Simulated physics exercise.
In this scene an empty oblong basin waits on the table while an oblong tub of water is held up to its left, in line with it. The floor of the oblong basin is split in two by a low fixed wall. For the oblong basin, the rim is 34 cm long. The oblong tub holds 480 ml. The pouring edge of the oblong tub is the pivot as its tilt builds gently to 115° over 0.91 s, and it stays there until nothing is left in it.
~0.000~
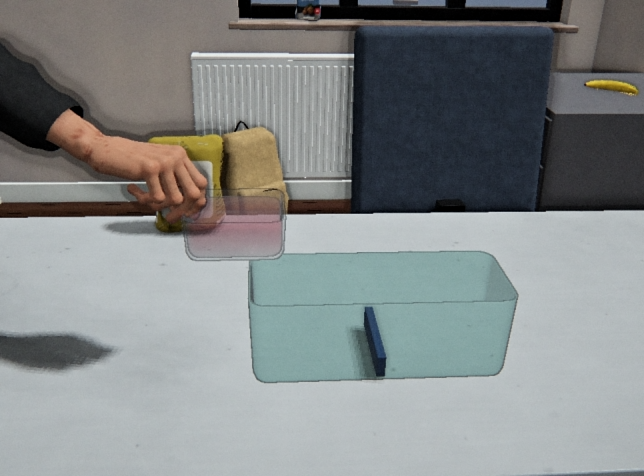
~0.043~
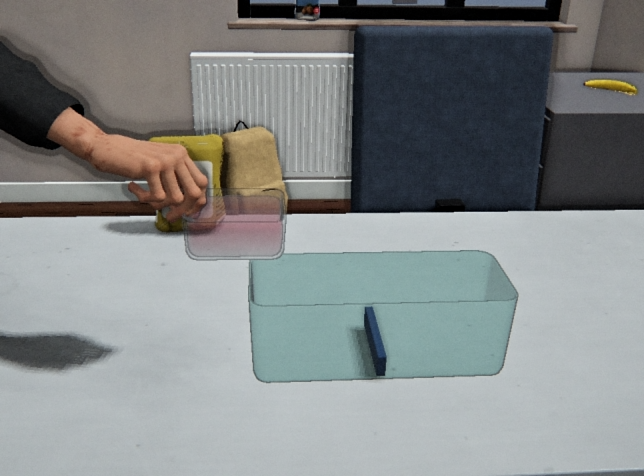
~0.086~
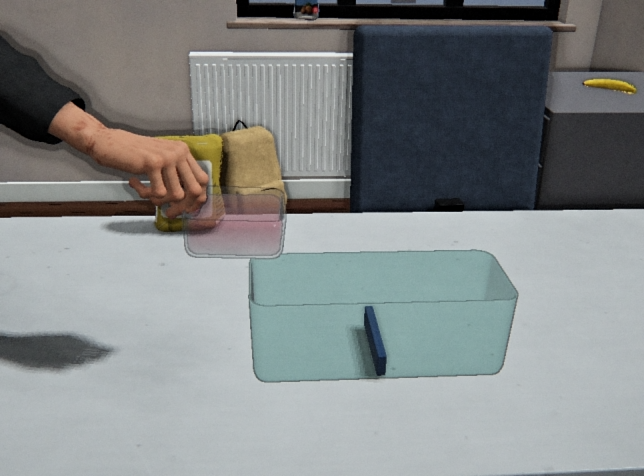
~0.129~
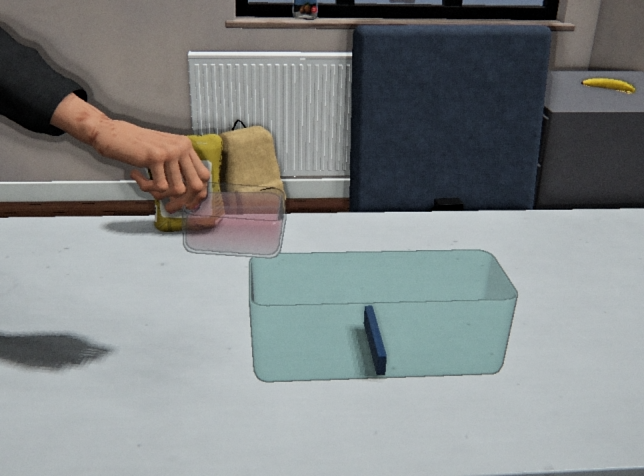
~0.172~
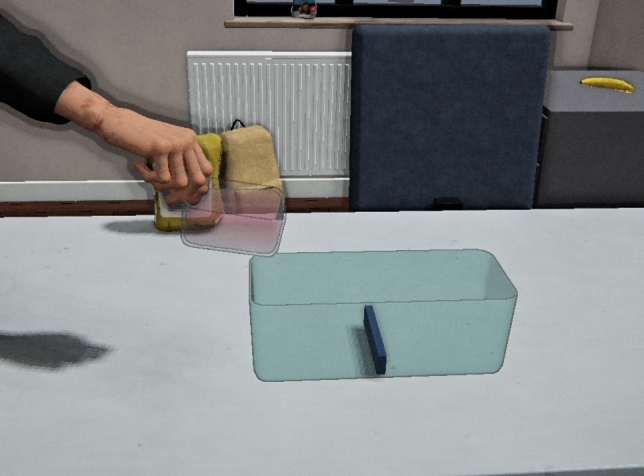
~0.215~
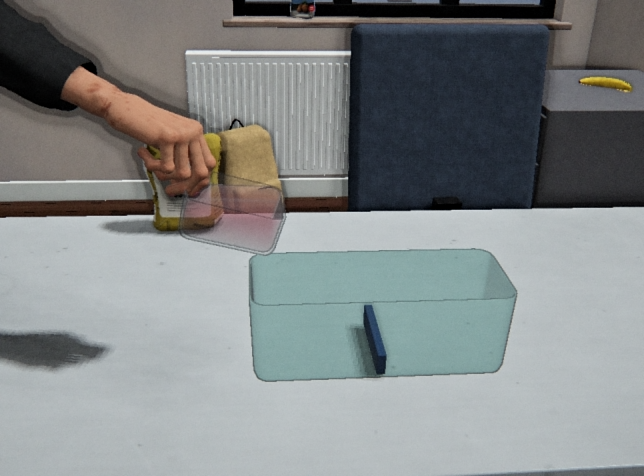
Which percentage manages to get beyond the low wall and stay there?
Beyond the low wall, roughly 28 per cent stays.
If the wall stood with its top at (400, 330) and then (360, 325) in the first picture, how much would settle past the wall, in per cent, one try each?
Respectively 15 and 55 %.
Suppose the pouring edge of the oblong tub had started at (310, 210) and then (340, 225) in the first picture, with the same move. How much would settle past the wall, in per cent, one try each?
Some 65 and 80 per cent, in that order.
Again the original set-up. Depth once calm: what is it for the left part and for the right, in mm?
Some 16 mm on the left and 6 mm on the right.
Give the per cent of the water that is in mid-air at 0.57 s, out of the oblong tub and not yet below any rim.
My guess is roughly 52 %.
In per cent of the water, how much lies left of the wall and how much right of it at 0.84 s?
Near 68 on the left, 22 on the right.
Then, 0.57 s in, the tilt is 80° and 28 per cent is still to pour, 21 is left of the wall and 0 right of it.
Then, 0.84 s in, the tilt is 113° and 1 per cent is still to pour, 68 is left of the wall and 23 right of it.
Then, 1.11 s in, the tilt is 115° and 0 per cent is still to pour, 75 is left of the wall and 23 right of it.
Then, 1.41 s in, the tilt is 115° and 0 per cent is still to pour, 70 is left of the wall and 28 right of it.
Finally, 70 per cent lies left of the wall, 28 right of it and 1 outside.
